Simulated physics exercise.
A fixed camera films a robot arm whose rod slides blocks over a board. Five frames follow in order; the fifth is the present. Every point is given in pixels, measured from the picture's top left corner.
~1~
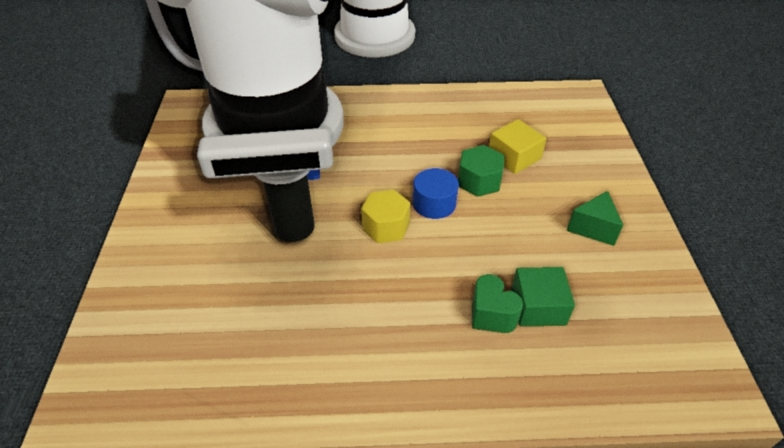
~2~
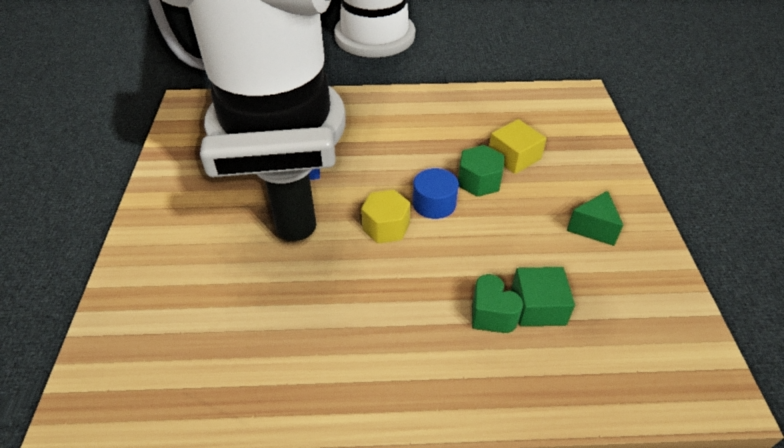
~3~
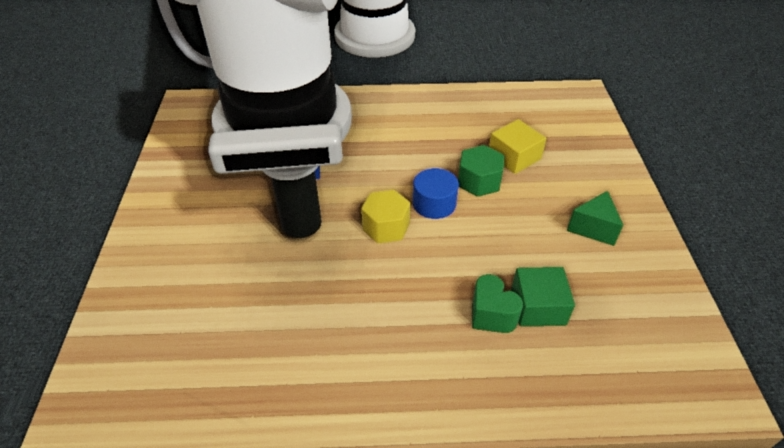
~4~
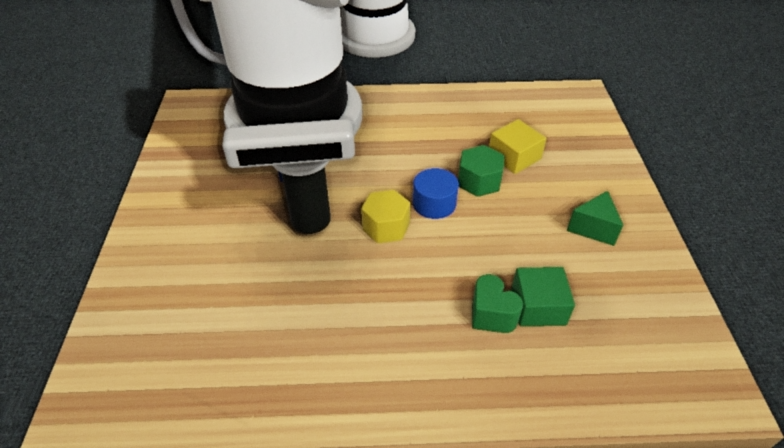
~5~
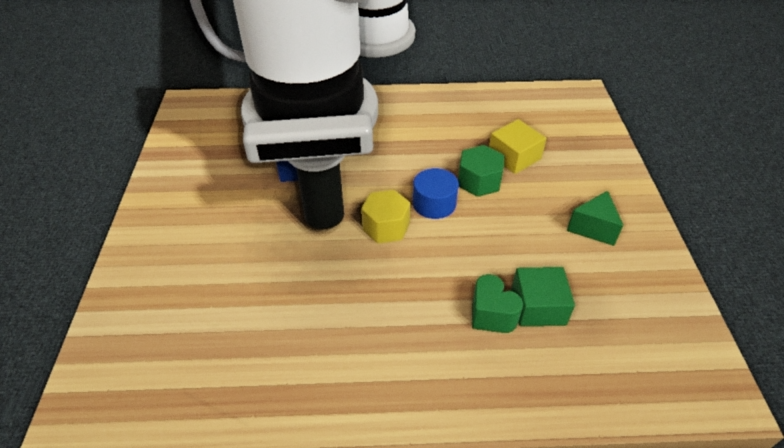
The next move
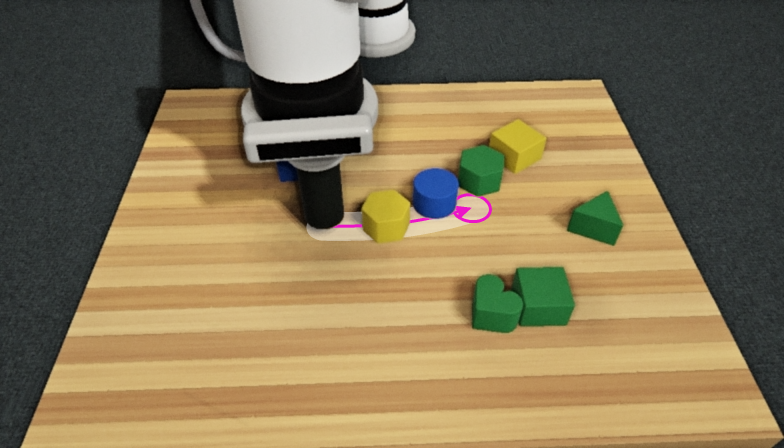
A light wooden board with striped grain lies on a dark surface, seen from above at an angle by a still camera. A yellow hexagonal block, a blue round one, a green hexagonal one and a yellow four-sided one rise diagonally rightward, with green blocks beyond and below. The white robot arm's black rod barely moves, then slides slowly right and slightly upward, while the blocks stay still.
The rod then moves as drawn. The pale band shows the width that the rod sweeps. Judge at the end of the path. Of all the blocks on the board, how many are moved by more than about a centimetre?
The answer is three or more blocks.
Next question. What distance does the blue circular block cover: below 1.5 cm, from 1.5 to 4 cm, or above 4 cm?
More than 4 cm.
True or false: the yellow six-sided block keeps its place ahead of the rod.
It is false.
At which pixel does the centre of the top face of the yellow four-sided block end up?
Pixel (532, 120).
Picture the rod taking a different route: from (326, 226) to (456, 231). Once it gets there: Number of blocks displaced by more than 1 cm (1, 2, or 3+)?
Blocks that move over 1 cm: Three or more.
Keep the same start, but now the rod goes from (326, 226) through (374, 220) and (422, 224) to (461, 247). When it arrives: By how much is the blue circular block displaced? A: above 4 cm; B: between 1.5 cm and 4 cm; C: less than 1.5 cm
(B)
The drawn path runs from (326, 226) over (376, 225) and (426, 219) to (471, 208).
On the path given first. One third of the way, rod (377, 215); yellow six-sided block (419, 204); blue circular block (444, 179).
Two thirds of the way, rod (427, 208); yellow six-sided block (467, 209); blue circular block (460, 176); green six-sided block (487, 154), turned 15° clockwise.
At the end, rod (473, 197); yellow six-sided block (497, 213), turned 45° clockwise; blue circular block (494, 164); green six-sided block (510, 139); yellow four-sided block (532, 120).
